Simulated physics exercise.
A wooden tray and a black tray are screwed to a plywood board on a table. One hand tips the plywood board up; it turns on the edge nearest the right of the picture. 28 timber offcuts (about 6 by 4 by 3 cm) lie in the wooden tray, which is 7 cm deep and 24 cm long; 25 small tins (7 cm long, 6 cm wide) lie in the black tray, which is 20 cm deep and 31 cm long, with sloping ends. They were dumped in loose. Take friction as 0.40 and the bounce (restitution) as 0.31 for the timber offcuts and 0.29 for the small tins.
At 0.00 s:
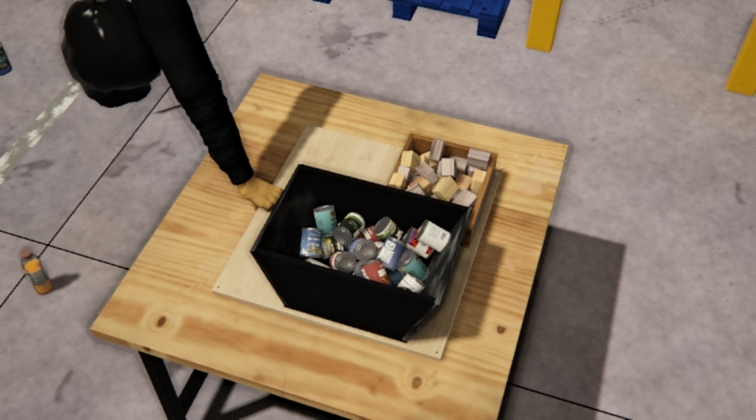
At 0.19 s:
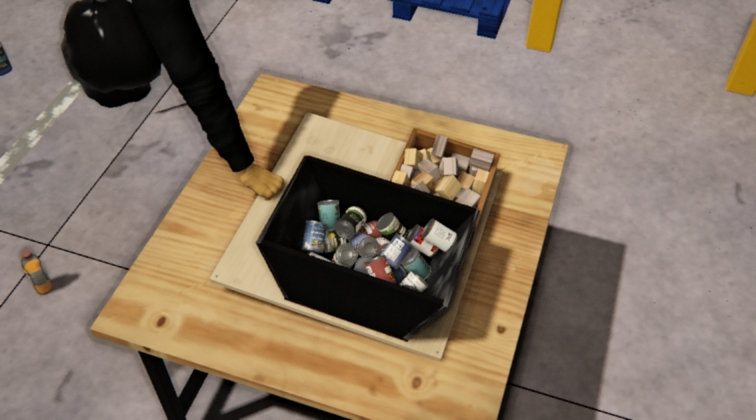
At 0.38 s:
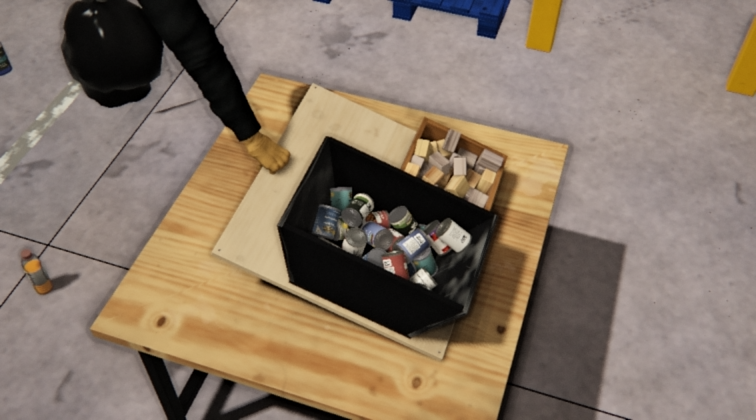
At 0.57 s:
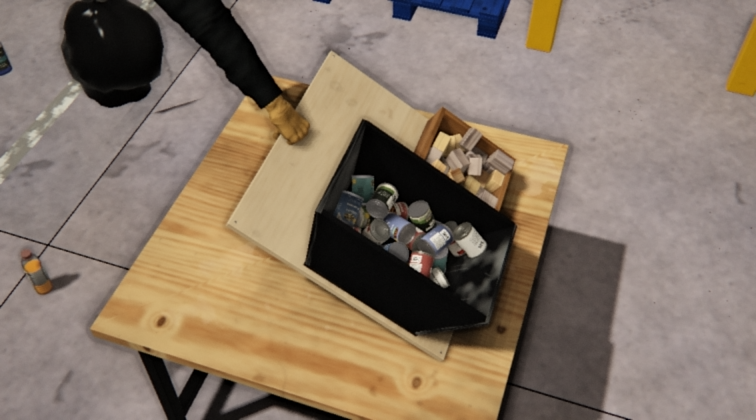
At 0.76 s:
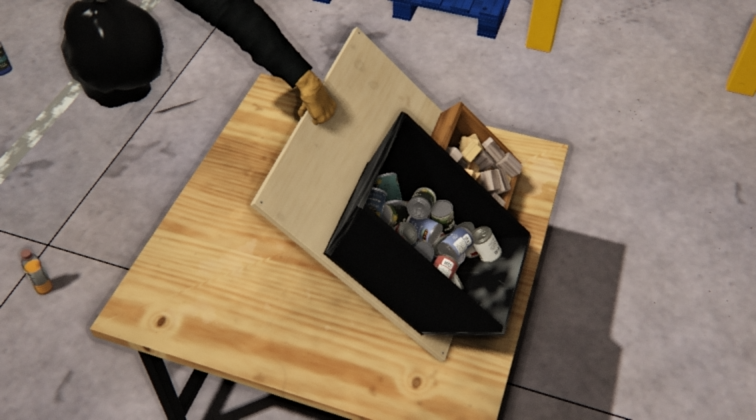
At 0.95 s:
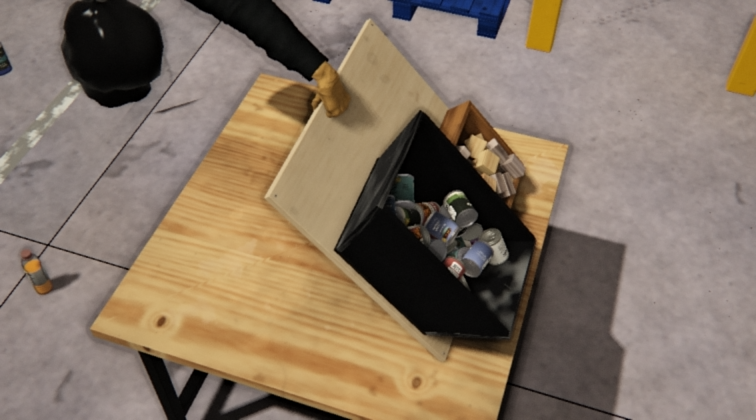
The footage shows a gloved hand lifting the left side of a plywood board on a table, steadily tilting it steeply toward the right, while a black tray of loose tins and a wooden tray of wood pieces tilt with it.
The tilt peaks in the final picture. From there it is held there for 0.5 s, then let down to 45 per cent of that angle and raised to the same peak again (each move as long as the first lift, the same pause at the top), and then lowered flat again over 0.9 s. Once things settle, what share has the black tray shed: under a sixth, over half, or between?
Out of the black tray go fewer than one in six of the small tins.
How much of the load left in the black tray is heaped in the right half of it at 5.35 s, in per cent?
About 70 per cent.
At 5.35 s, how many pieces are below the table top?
Roughly 0.
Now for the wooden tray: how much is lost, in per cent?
Lost: Wooden tray 0 per cent.
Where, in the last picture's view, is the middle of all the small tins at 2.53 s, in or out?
Around (409, 258).
After 1.65 s, tilt 44°; 0 of 28 out of the wooden tray and 0 of 25 out of the black tray.
After 2.53 s, tilt 22°; 0 of 28 out of the wooden tray and 0 of 25 out of the black tray.
After 3.77 s, tilt 47°; 0 of 28 out of the wooden tray and 0 of 25 out of the black tray.
Final count (at 5.35 s), 0 of 28 out of the wooden tray and 0 of 25 out of the black tray. Asked share, 0 of 25, 0 per cent.
